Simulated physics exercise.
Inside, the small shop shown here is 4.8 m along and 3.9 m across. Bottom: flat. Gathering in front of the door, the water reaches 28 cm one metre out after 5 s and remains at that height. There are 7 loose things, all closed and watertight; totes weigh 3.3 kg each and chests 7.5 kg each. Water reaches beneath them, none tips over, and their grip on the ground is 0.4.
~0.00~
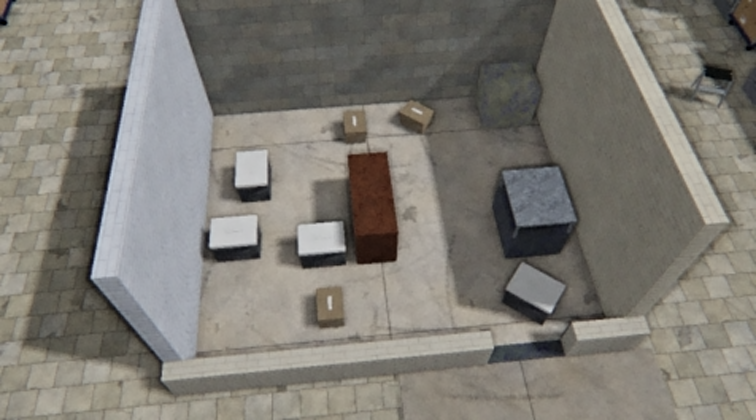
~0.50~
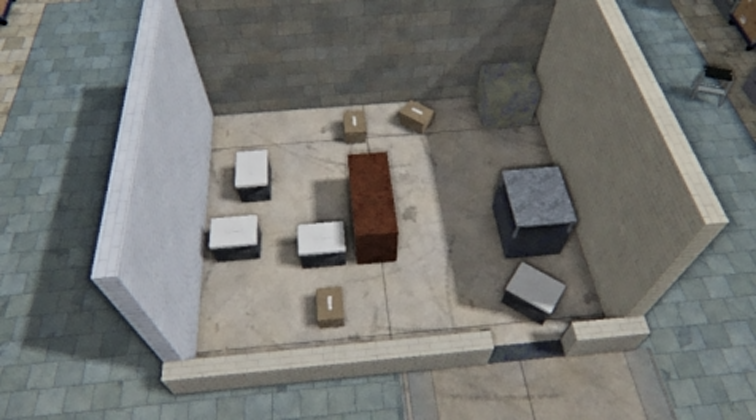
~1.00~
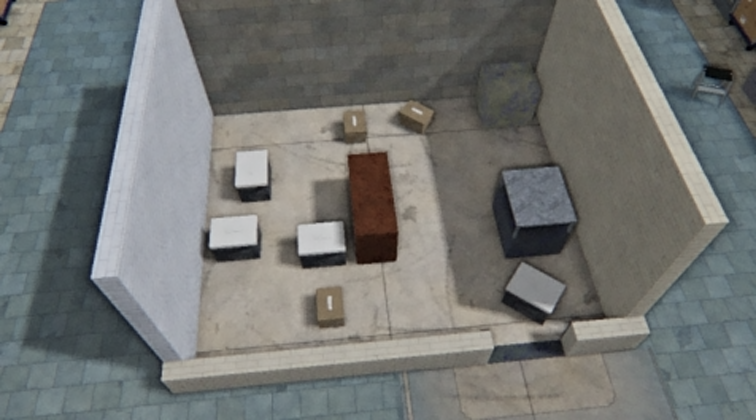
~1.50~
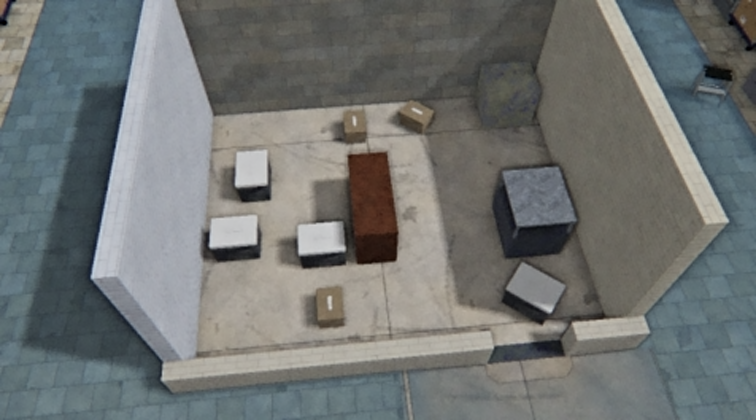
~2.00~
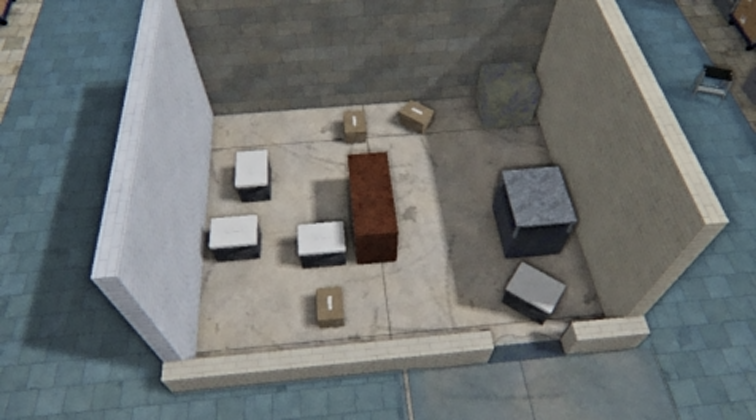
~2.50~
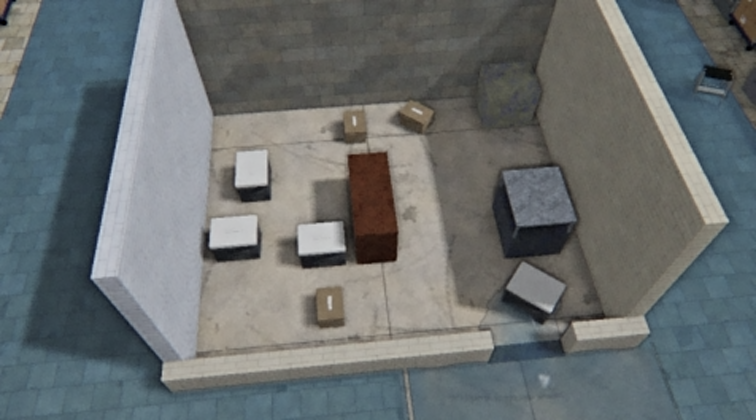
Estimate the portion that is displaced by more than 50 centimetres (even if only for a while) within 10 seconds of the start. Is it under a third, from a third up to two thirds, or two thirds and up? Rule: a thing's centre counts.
I bet the count comes out medium.
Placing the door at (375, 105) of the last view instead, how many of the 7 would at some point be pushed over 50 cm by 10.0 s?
Result: 6 of them.
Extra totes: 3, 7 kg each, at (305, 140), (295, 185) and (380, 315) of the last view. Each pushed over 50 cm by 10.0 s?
Well, it goes above, below, below.
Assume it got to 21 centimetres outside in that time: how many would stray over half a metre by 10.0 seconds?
In that case 3 of them.
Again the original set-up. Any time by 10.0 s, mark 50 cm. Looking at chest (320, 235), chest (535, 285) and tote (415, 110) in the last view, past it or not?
One by one: Below; above; above.
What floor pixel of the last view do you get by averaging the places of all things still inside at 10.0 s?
It sits at about (341, 248).
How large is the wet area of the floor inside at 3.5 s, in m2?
Wet area: Approx. 3.0 m2.
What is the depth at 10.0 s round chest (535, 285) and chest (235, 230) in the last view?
Depths: Near 15 cm, then near 4 cm.
After 3.5 s 1 of 7 are over 50 cm from their spots; 0 afloat.
After 4.5 s 1 of 7 are over 50 cm from their spots; 1 afloat.
After 7.0 s 3 of 7 are over 50 cm from their spots; 2 afloat.
After 10.0 s 3 of 7 are over 50 cm from their spots, and 4 have been at some point; 4 afloat.
